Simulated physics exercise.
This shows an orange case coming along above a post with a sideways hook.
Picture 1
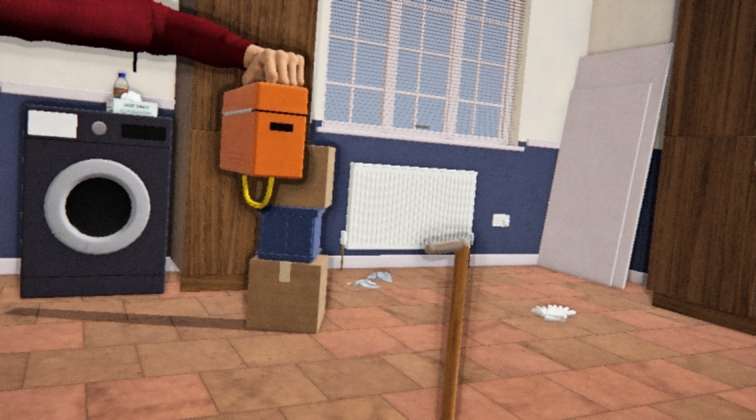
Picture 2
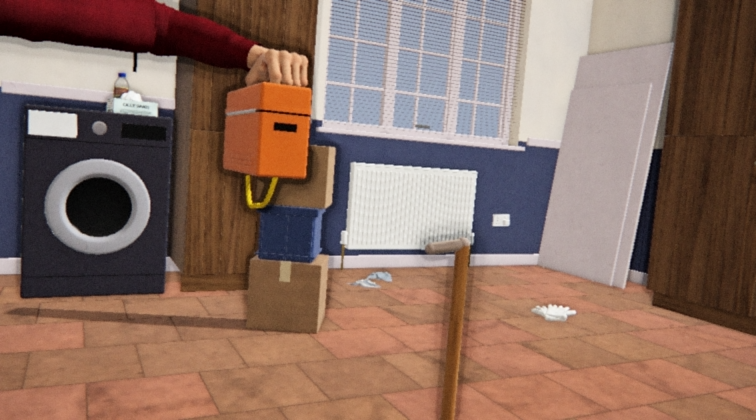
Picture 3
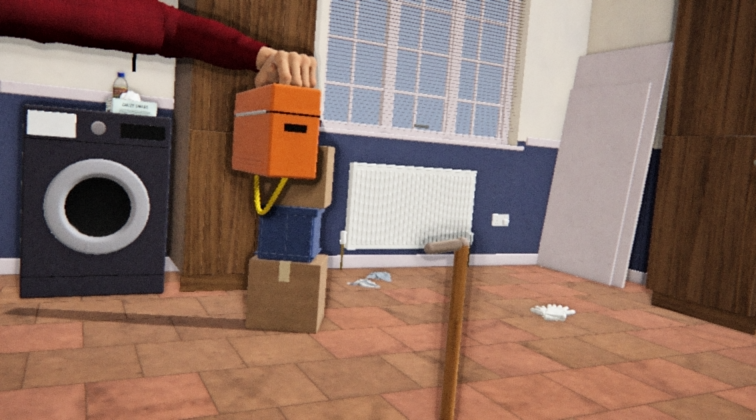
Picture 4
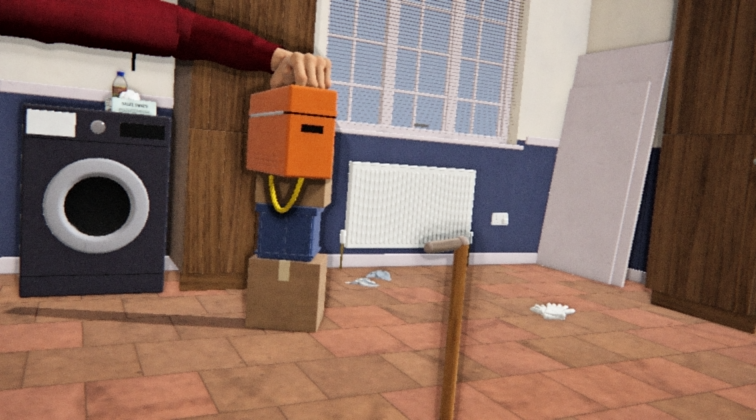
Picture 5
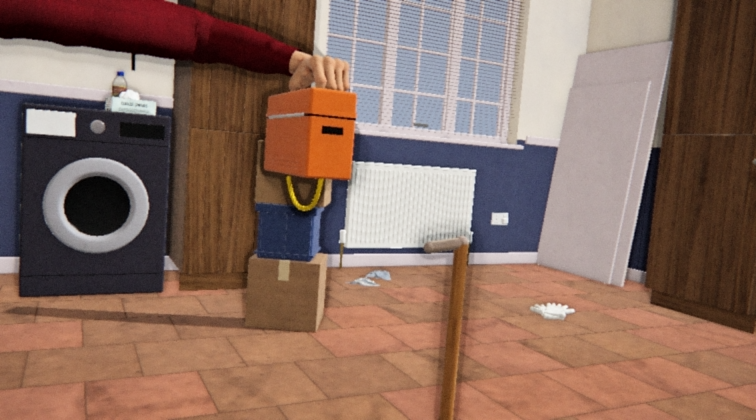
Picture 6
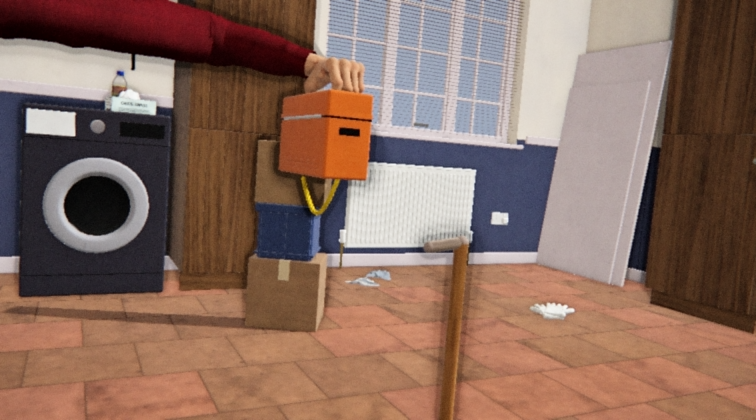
An arm in a dark red sleeve reaches in from the upper left of a room with a terracotta-tiled floor, seen from a fixed, roughly eye-level view. Its hand grips an orange case with a yellow loop beneath, before stacked boxes, with a dark washing machine left and a wooden-handled roller standing right of centre. The arm carries the case slowly rightward across the boxes, the loop swaying slightly.
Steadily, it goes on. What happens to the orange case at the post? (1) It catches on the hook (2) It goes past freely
It goes past freely (2).
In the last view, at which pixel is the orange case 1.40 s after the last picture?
About (479, 150).
Then, 0.56 s later than the last view, case nearing the post near (390, 142).
Then, 1.40 s later than the last view, case over the post near (479, 150).
Then, 2.28 s later than the last view, case past the post near (558, 157).
Finally, case past the post near (581, 159). The orange case comes away clean.
